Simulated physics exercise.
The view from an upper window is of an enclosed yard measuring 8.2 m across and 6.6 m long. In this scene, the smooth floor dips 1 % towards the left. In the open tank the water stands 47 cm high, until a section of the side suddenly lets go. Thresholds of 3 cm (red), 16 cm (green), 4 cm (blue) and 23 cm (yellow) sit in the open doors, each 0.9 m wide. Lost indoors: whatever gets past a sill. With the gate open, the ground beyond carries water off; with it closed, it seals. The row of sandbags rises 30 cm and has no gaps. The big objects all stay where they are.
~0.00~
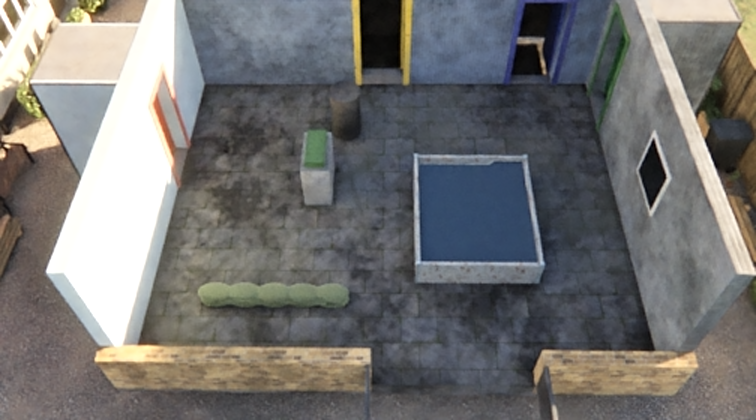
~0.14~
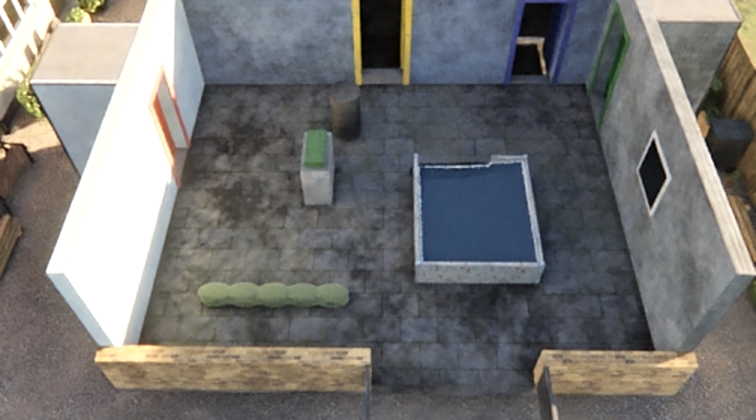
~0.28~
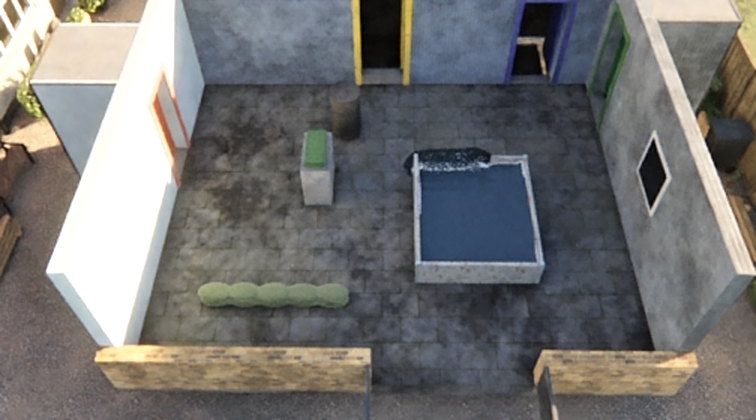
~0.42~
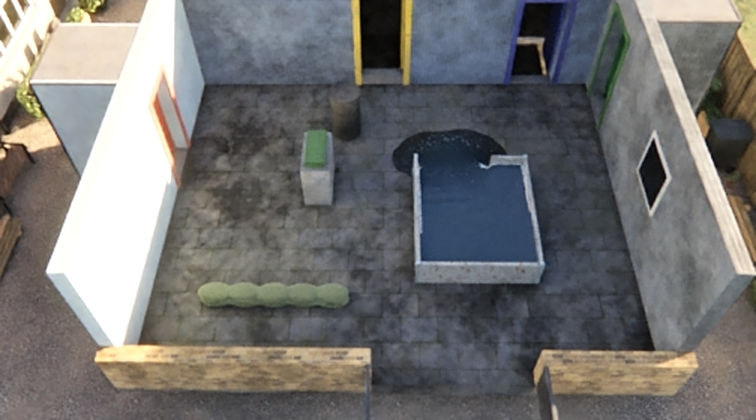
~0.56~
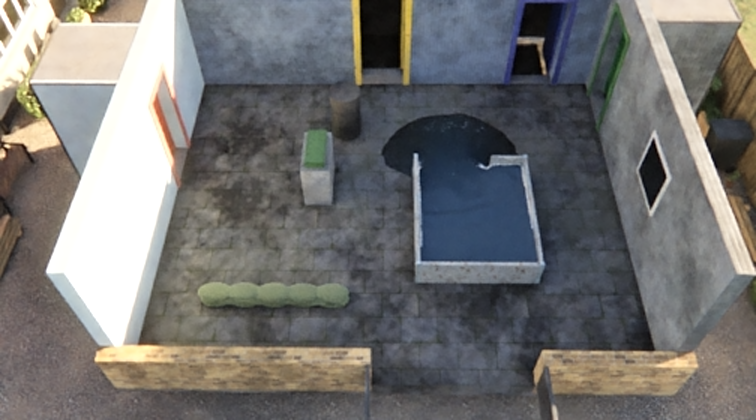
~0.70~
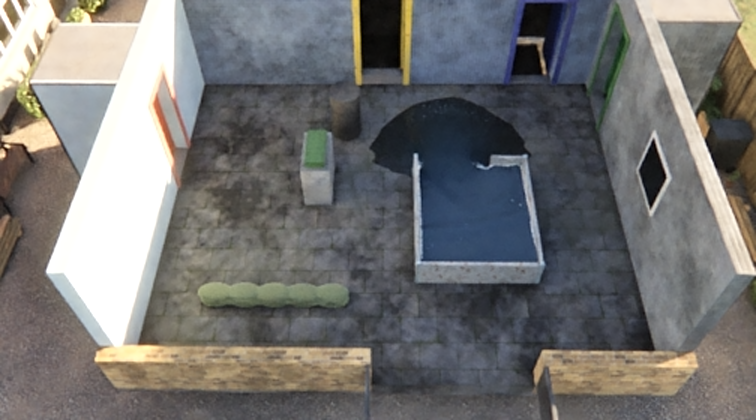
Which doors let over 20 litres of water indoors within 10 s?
My guess is the red door lets through more than the limit. My guess is the green door lets through less than the limit. My guess is the blue door lets through more than the limit. My guess is the yellow door lets through less than the limit.
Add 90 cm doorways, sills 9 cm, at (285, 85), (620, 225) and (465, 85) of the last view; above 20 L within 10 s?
First doorway falls short, second falls short, third gets there.
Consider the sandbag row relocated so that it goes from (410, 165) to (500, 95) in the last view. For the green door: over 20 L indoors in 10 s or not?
Green: Exceeded.
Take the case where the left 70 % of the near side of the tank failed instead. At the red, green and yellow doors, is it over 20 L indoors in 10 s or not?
Then: Red not over, green under, yellow under.
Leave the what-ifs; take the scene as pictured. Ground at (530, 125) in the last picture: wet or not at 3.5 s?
Looks like it's submerged.
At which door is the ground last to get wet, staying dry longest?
The red door is last.
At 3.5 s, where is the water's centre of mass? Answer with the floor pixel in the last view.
Centre: Approx. (432, 151) px.
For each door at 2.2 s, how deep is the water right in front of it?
In cm: Red 0, green 0, blue 9, yellow 22.
After 1.4 s water covers 15 % of the floor and is deepest (27 cm) near (430, 87); red door not reached, green door not reached, blue door not reached, yellow door 11 cm at the sill, 0 L in.
After 2.2 s water covers 20 % of the floor and is deepest (26 cm) near (430, 87); red door not reached, green door not reached, blue door 9 cm at the sill, 2 L in, yellow door 22 cm at the sill, 0 L in.
After 3.5 s water covers 30 % of the floor and is deepest (20 cm) near (584, 93); red door not reached, green door 14 cm at the sill, 0 L in, blue door 9 cm at the sill, 19 L in, yellow door 17 cm at the sill, 0 L in.
After 6.0 s water covers 55 % of the floor and is deepest (16 cm) near (204, 88); red door 8 cm at the sill, 25 L in, green door 8 cm at the sill, 0 L in, blue door 7 cm at the sill, 37 L in, yellow door 11 cm at the sill, 0 L in.
After 10.0 s water covers 80 % of the floor and is deepest (10 cm) near (203, 93); red door 6 cm at the sill, 57 L in, green door 4 cm at the sill, 0 L in, blue door 6 cm at the sill, 58 L in, yellow door 6 cm at the sill, 0 L in.
